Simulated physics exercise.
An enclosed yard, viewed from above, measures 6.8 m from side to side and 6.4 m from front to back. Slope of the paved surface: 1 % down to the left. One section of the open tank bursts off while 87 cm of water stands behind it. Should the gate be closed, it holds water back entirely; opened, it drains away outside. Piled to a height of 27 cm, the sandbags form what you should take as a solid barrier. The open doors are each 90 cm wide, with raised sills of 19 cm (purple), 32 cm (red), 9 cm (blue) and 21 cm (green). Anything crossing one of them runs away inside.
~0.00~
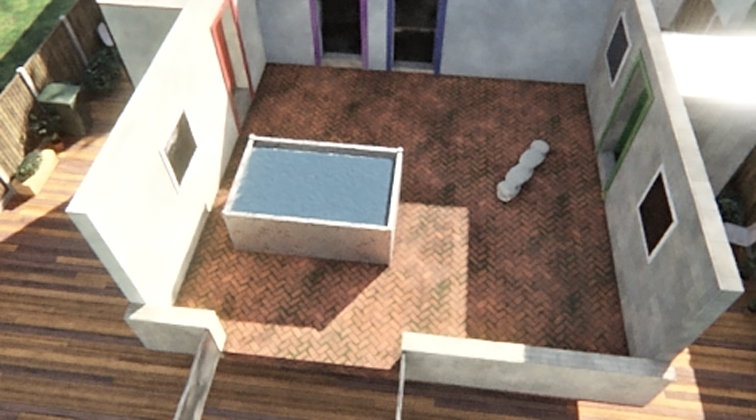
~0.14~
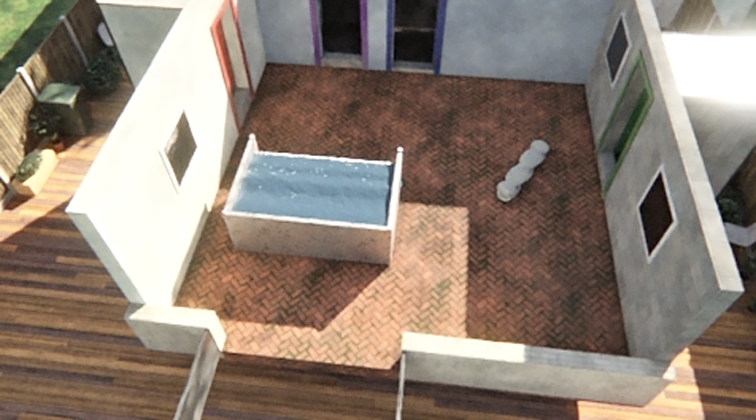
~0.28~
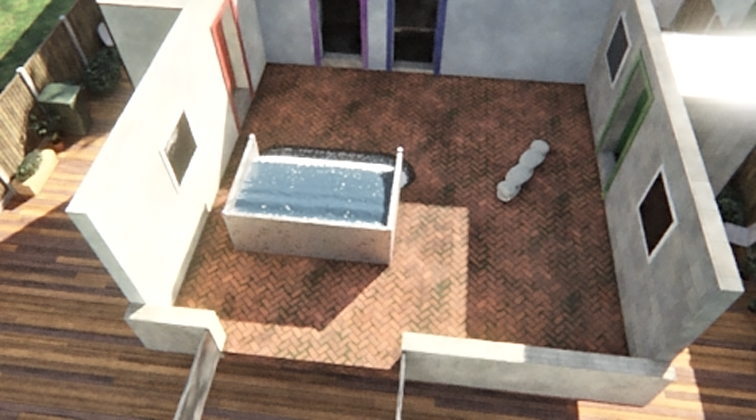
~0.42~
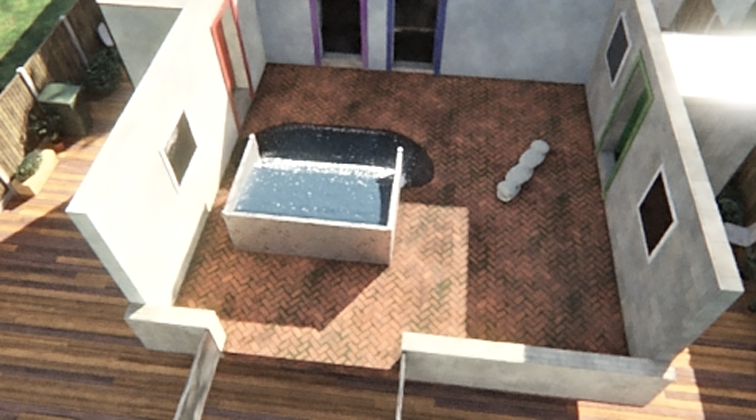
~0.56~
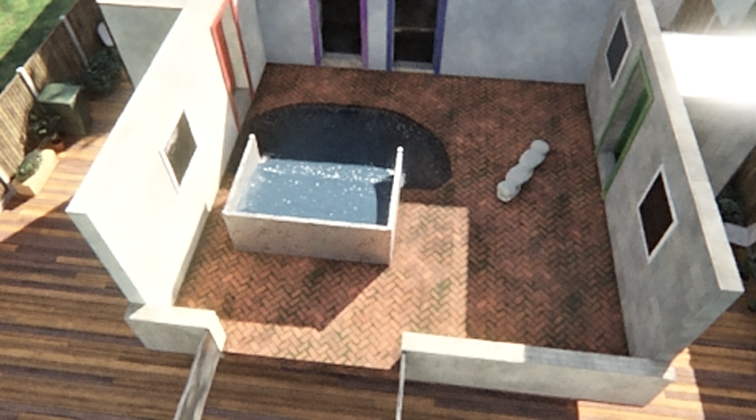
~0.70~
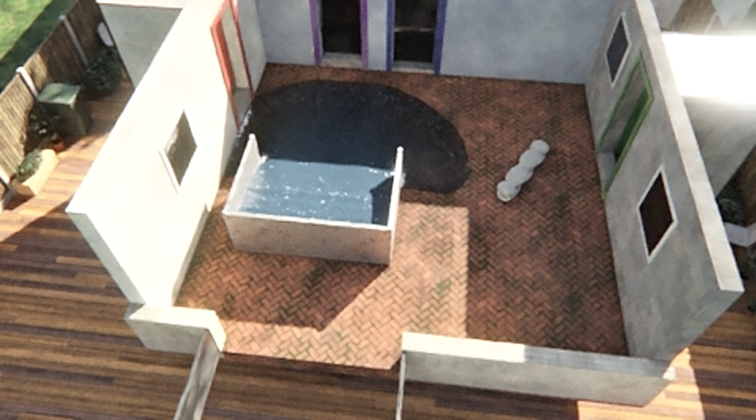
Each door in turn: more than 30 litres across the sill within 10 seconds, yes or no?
Answers: Purple door, yes; red door, no; blue door, yes; green door, no.
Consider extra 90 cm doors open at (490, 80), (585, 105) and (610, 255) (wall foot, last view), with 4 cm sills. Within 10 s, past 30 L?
Taking them in order, the first gets enough, the second enough and the third too little.
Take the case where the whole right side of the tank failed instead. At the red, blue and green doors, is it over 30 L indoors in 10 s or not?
Door by door - red: Within bounds, blue: Within bounds, green: Within bounds.
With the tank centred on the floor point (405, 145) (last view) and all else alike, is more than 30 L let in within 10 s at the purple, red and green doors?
With respect to that limit, purple ends up outside it, red ends up inside it, green ends up inside it.
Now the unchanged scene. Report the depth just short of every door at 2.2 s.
Readings (cm): Purple = 41; red = 17; blue = 29; green = 0.
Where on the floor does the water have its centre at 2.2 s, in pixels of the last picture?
I'd put it close to (339, 128).
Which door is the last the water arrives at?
It would be the green one.
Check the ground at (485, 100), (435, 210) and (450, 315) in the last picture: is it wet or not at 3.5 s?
Listed in sequence, the spots are drenched, bone dry and bone dry.
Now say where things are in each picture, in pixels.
The first picture shows the open tank at (317, 183) is whole and still, 87 cm deep.
In the second picture, water pours out on the open tank's far side and has run 1.3 m, to a hidden place; typically 7 cm deep outside, 87 cm at the open tank's back.
In the third picture, the front is at a hidden place, 1.5 m from the gap on the open tank's far side; 1.8 m2 of floor is under water; 80 cm left at the back of the open tank.
In the fourth picture, the front is at a hidden place, 1.9 m from the gap on the open tank's far side; 4.2 m2 of floor is under water; 74 cm left at the back of the open tank.
In the fifth picture, the front is at (242, 128), 2.3 m from the gap on the open tank's far side; 6.8 m2 of floor is under water; 72 cm left at the back of the open tank.
In the sixth picture, the front is at (314, 83), 2.8 m from the gap on the open tank's far side; 9.8 m2 of floor is under water; 64 cm left at the back of the open tank.
After 1.4 s water covers 40 % of the floor and is deepest (55 cm) near (266, 65); purple door 46 cm at the sill, 105 L in, red door 21 cm at the sill, 0 L in, blue door 25 cm at the sill, 49 L in, green door not reached.
After 2.2 s water covers 40 % of the floor and is deepest (47 cm) near (264, 92); purple door 41 cm at the sill, 249 L in, red door 17 cm at the sill, 0 L in, blue door 29 cm at the sill, 174 L in, green door not reached.
After 3.5 s water covers 45 % of the floor and is deepest (22 cm) near (305, 133); purple door 22 cm at the sill, 331 L in, red door 21 cm at the sill, 0 L in, blue door 19 cm at the sill, 276 L in, green door not reached.
After 6.0 s water covers 75 % of the floor and is deepest (19 cm) near (165, 329); purple door 8 cm at the sill, 336 L in, red door 11 cm at the sill, 0 L in, blue door 8 cm at the sill, 306 L in, green door 11 cm at the sill, 0 L in.
After 10.0 s water covers 95 % of the floor and is deepest (12 cm) near (353, 130); purple door 7 cm at the sill, 336 L in, red door 8 cm at the sill, 0 L in, blue door 8 cm at the sill, 306 L in, green door 4 cm at the sill, 0 L in.
